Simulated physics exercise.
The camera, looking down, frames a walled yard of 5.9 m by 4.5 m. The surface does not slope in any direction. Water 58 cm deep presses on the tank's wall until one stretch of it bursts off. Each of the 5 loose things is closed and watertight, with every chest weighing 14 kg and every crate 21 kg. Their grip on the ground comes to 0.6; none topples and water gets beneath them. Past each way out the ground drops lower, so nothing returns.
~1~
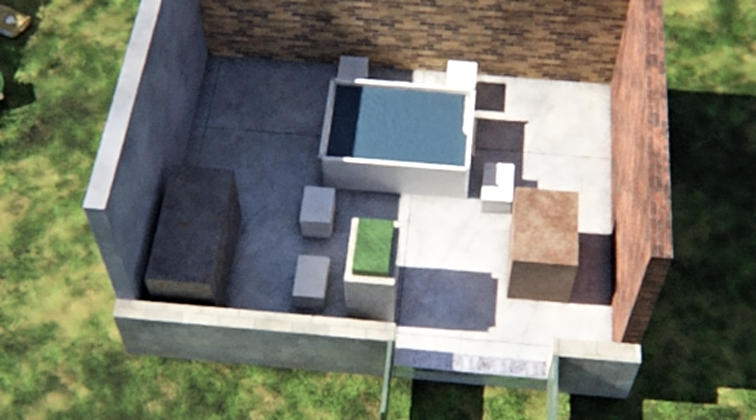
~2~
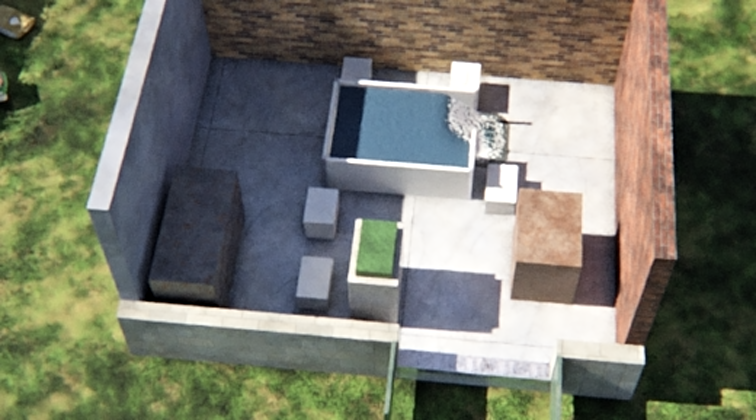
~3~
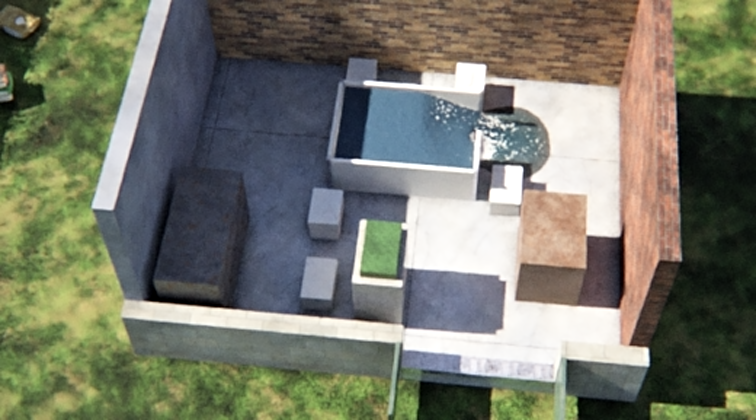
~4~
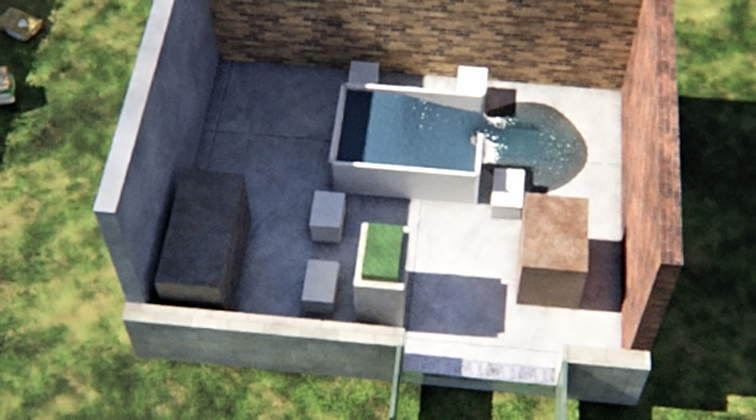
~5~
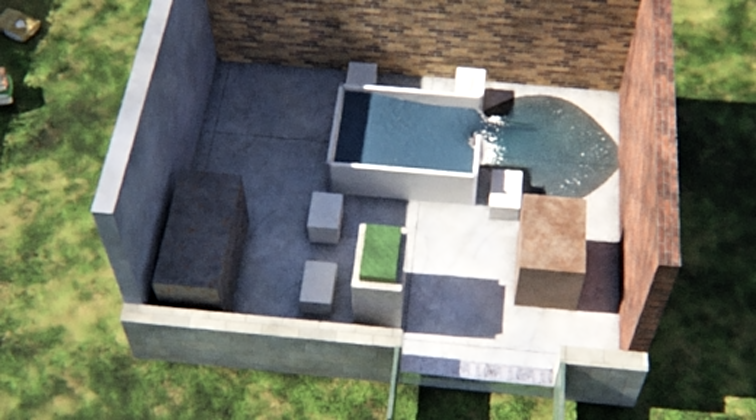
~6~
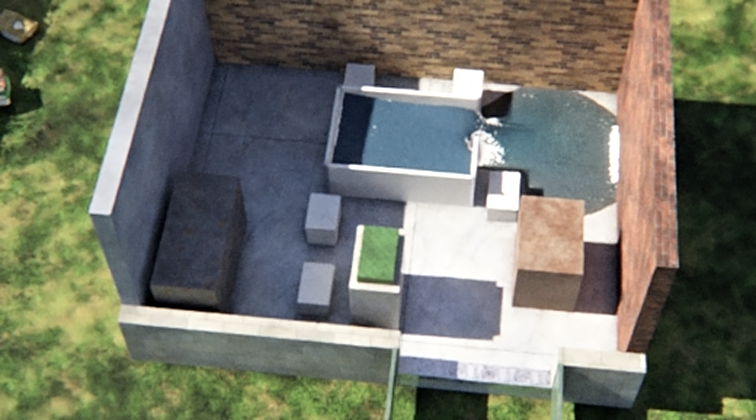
In the video, a high view shows a walled yard with a raised, water-filled basin and several blocks; water pours from the basin's right side and spreads across the pale floor to the brick wall, while the blocks stay put.
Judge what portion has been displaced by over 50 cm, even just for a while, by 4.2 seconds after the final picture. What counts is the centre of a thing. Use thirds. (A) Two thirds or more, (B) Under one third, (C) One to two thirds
Under one third (B).
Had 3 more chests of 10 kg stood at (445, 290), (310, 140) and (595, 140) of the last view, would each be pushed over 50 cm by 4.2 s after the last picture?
Well, in turn they are below that, below that and above that.
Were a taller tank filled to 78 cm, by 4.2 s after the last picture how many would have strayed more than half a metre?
That would make 2 of them.
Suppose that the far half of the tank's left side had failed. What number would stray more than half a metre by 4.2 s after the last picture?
That would give 2.
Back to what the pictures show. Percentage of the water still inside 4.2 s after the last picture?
Still held: Near 98 %.
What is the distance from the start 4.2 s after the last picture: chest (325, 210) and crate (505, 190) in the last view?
Respectively, 0 centimetres and 0 centimetres.
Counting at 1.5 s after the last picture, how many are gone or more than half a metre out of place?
0 in all.
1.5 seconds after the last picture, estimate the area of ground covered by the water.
Some 8.0 m2.
Then, 0.4 s after the last picture 0 of 5 are over 50 cm from their spots; 0 afloat.
Then, 1.5 s after the last picture 0 of 5 are over 50 cm from their spots; 0 afloat.
Then, 2.8 s after the last picture 0 of 5 are over 50 cm from their spots; 0 afloat.
Then, 4.2 s after the last picture 1 of 5 are over 50 cm from their spots, and 1 have been at some point; 1 afloat.
